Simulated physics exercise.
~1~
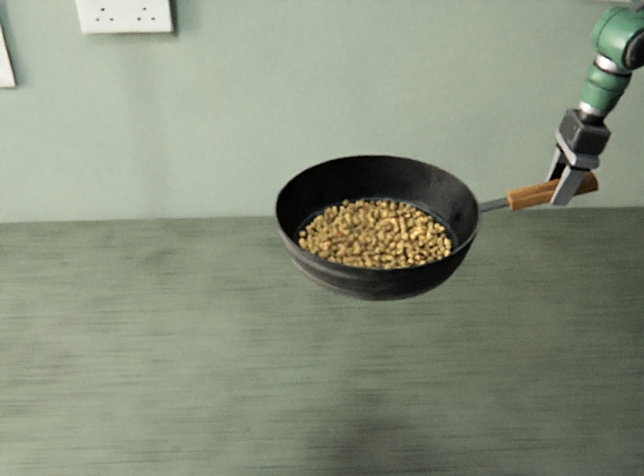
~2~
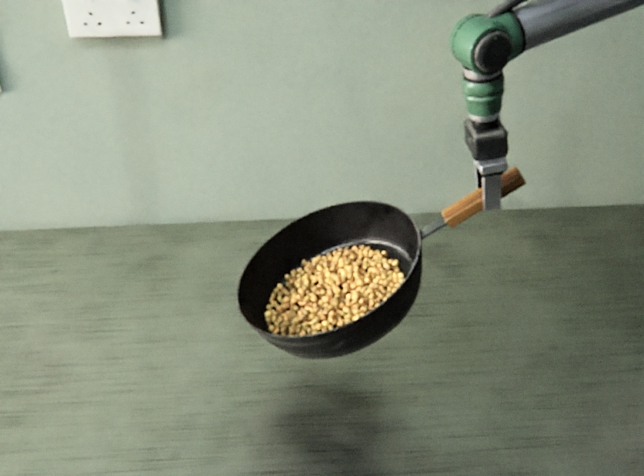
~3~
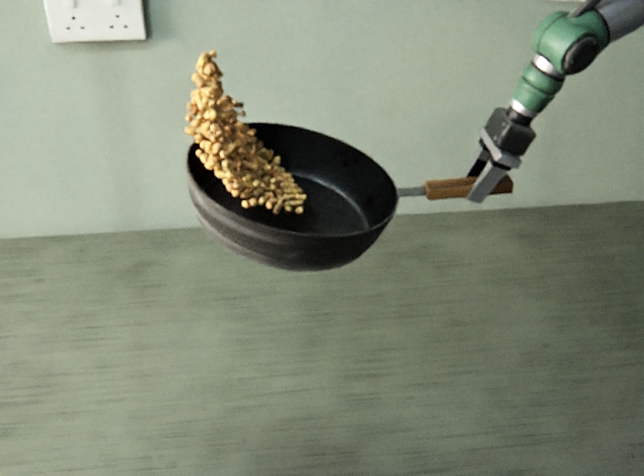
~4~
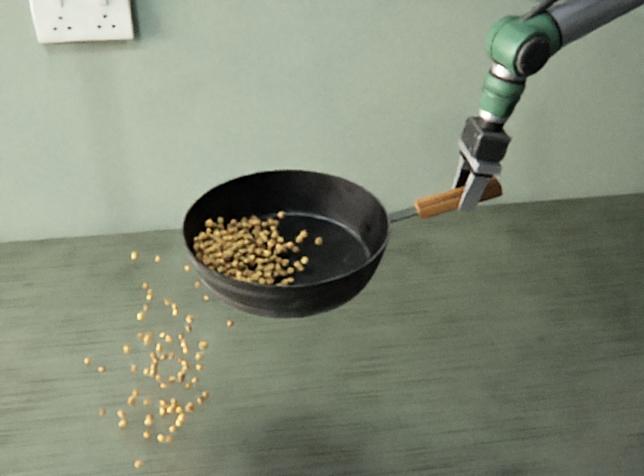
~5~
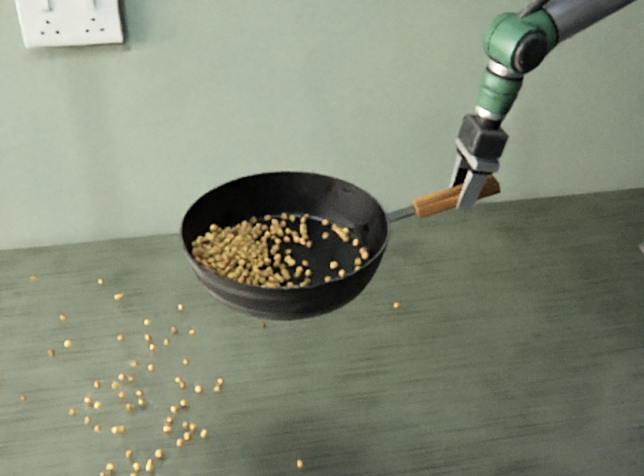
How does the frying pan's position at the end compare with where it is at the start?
At the end the frying pan is further to the left and slightly lower than it is at the start.
The clip shows a robot arm holding a black frying pan of chickpeas, lowering it to the left while tilting it, then swinging it up so the chickpeas fly up at the left rim; some spill onto the table, while most stay in the levelled pan.
